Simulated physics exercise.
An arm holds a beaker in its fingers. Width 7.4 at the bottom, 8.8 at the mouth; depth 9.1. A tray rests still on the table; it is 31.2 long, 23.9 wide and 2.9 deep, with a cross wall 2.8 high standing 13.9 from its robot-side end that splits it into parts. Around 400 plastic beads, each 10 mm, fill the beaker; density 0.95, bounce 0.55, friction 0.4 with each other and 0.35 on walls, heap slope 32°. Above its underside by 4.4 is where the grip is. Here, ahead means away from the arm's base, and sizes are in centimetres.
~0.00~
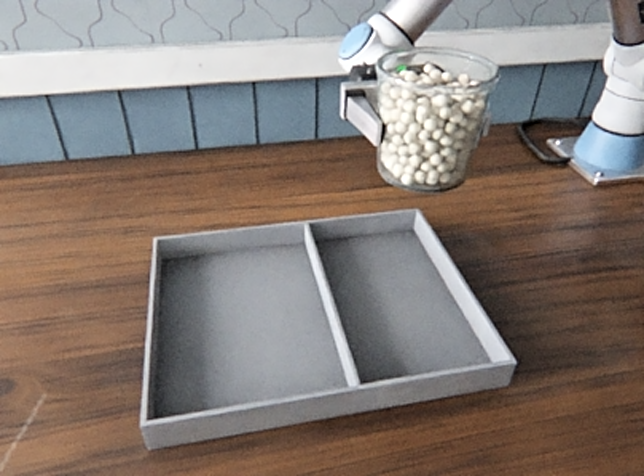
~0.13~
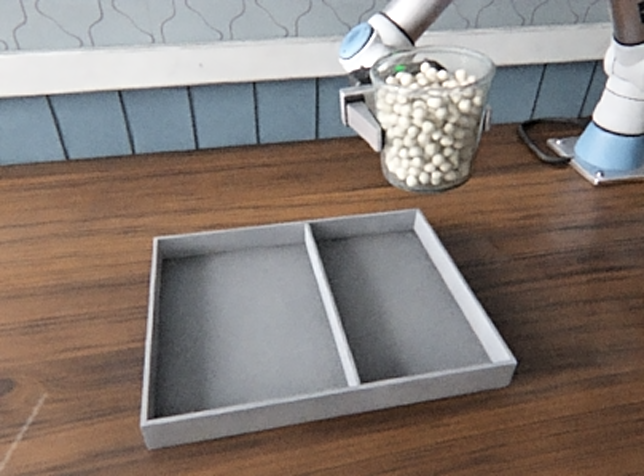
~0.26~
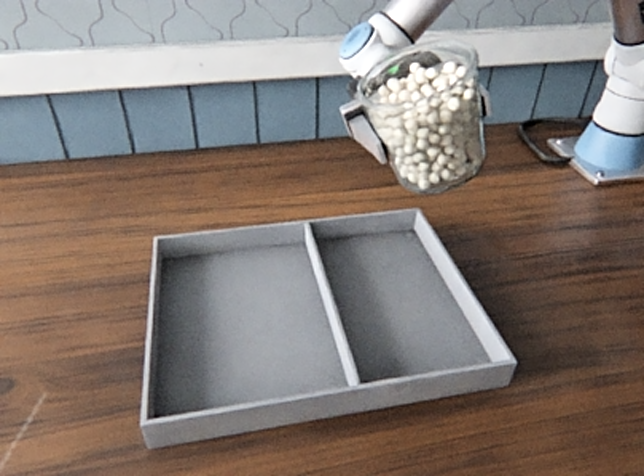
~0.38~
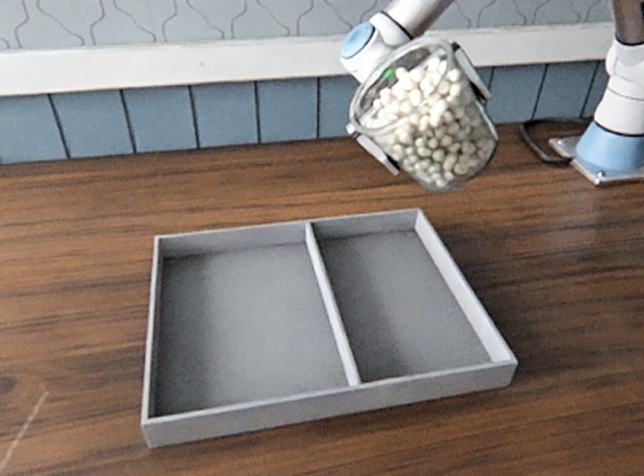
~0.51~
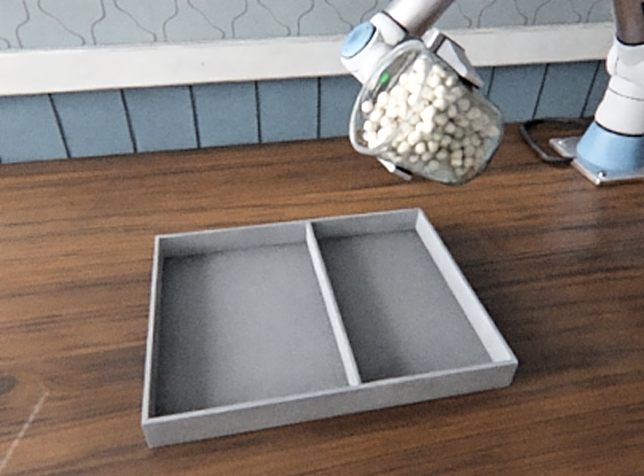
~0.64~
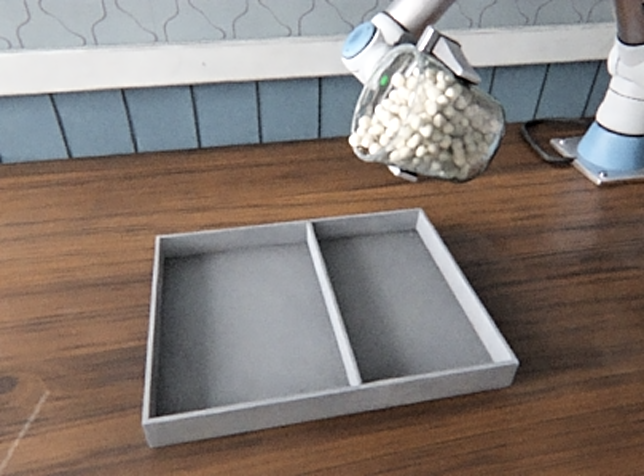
Above a gray divided tray, a robot arm steadily tilts a clear beaker of white beads.
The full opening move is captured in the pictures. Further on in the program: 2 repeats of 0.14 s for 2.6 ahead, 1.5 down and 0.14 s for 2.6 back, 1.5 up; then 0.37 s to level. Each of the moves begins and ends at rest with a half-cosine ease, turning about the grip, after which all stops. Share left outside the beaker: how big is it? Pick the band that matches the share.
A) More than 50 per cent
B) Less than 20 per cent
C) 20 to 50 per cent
Less than 20 per cent (B).
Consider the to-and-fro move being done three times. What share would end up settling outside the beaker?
That share would be near 15 percent.
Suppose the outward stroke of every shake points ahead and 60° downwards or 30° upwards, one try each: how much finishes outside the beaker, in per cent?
Near 5 and 25 percent respectively.
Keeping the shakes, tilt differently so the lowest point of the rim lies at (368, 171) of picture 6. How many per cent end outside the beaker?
60 %.
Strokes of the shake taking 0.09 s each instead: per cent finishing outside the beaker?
I'd expect some 25 per cent.
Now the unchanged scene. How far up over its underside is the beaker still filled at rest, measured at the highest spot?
Top of the fill: Near 9.0 cm.
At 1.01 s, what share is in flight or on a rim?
About 3 %.
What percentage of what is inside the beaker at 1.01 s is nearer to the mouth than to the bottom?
Around 45 percent.
After 1.01 s, tilted 64° forward, highest piece 22 above the table; 369 in the beaker, 13 in the far-side part, 1 in the robot-side part, 12 in flight or on a rim.
After 1.38 s, tilted 32° forward, highest piece 23 above the table; 338 in the beaker, 44 in the far-side part, 8 in the robot-side part, 5 in flight or on a rim.
After 1.77 s, level, highest piece 25 above the table; 338 in the beaker, 49 in the far-side part, 8 in the robot-side part.
After 2.82 s, level, highest piece 25 above the table; 338 in the beaker, 49 in the far-side part, 8 in the robot-side part.
In the end, 338 in the beaker, 49 in the far-side part, 8 in the robot-side part. That is 14 % outside the beaker.
